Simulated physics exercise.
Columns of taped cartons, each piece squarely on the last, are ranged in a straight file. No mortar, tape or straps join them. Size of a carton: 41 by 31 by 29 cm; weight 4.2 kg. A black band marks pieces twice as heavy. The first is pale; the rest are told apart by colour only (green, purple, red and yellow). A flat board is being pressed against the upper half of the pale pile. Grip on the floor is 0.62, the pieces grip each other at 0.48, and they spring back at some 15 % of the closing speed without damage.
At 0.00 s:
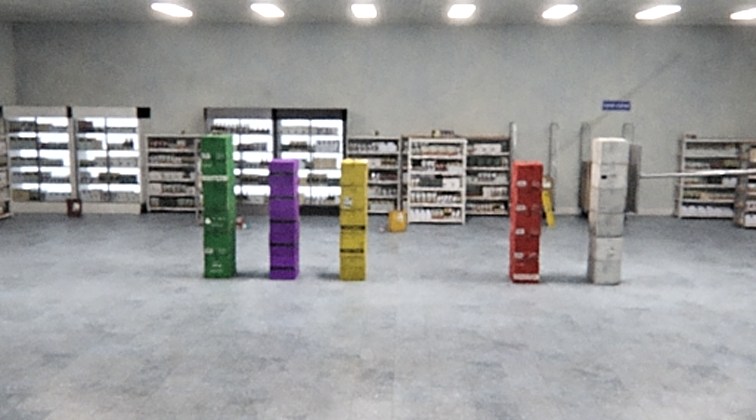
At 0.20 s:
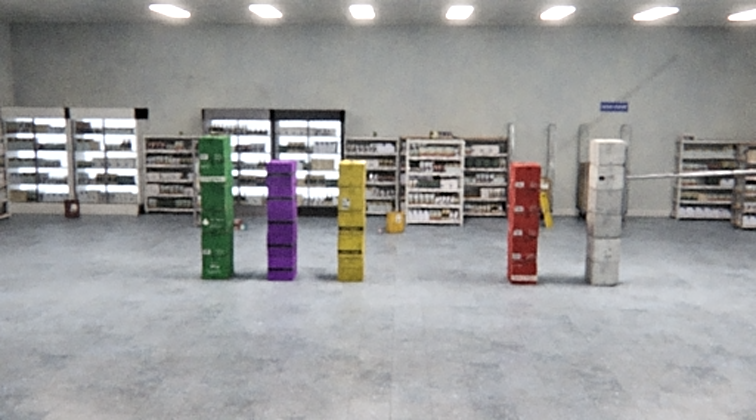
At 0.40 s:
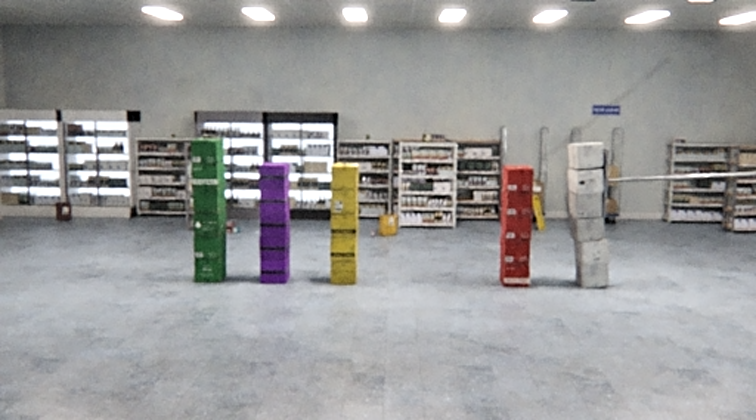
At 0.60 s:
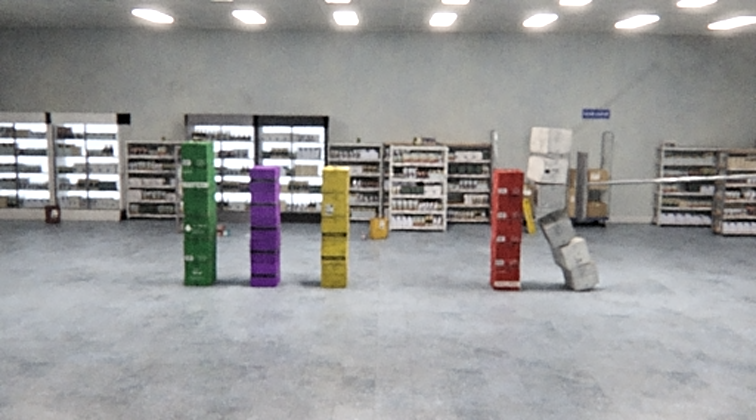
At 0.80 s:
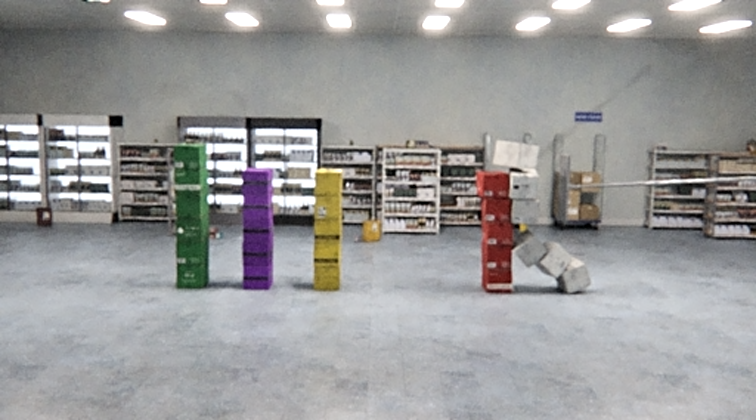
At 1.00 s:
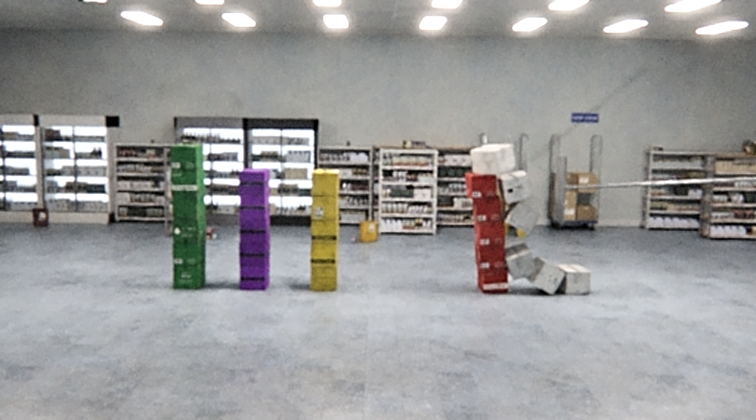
A thin board pushes the pale stack left, buckling it against the red stack, which leans.
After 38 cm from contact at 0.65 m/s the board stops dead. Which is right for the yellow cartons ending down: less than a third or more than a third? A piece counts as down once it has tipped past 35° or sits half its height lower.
It comes to under a third.
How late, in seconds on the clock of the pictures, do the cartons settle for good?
Near 4.0 s.
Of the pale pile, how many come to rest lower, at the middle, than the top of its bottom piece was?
4 pale pieces.
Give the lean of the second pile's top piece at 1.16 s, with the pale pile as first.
About 10°.
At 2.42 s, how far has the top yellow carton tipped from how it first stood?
Some 5°.
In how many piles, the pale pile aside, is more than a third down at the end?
1 of them.
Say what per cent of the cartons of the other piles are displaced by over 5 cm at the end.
Shifted: 50 per cent.
After 1.16 s, 4 of the pale pile down; none of the 5 yellow cartons down (0 of 21 in all colours); top yellow carton unmoved; top red carton leaning 8°.
After 1.60 s, 4 of the pale pile down; none of the 5 yellow cartons down (0 of 21 in all colours); top yellow carton unmoved; top red carton leaning 22°.
After 2.02 s, 5 of the pale pile down; none of the 5 yellow cartons down (5 of 21 in all colours); top yellow carton unmoved; top red carton leaning 56°, 53 cm lower.
After 2.42 s, 5 of the pale pile down; none of the 5 yellow cartons down (5 of 21 in all colours); top yellow carton leaning 5°; top red carton on its side.
At rest (4.0 s), 5 of the pale pile down; none of the 5 yellow cartons down (5 of 21 in all colours); top yellow carton shifted 7 cm; top red carton on its side. That is 0 per cent. As the last picture would show them, middles, top yellow carton near (320, 183), top red carton near (359, 277).
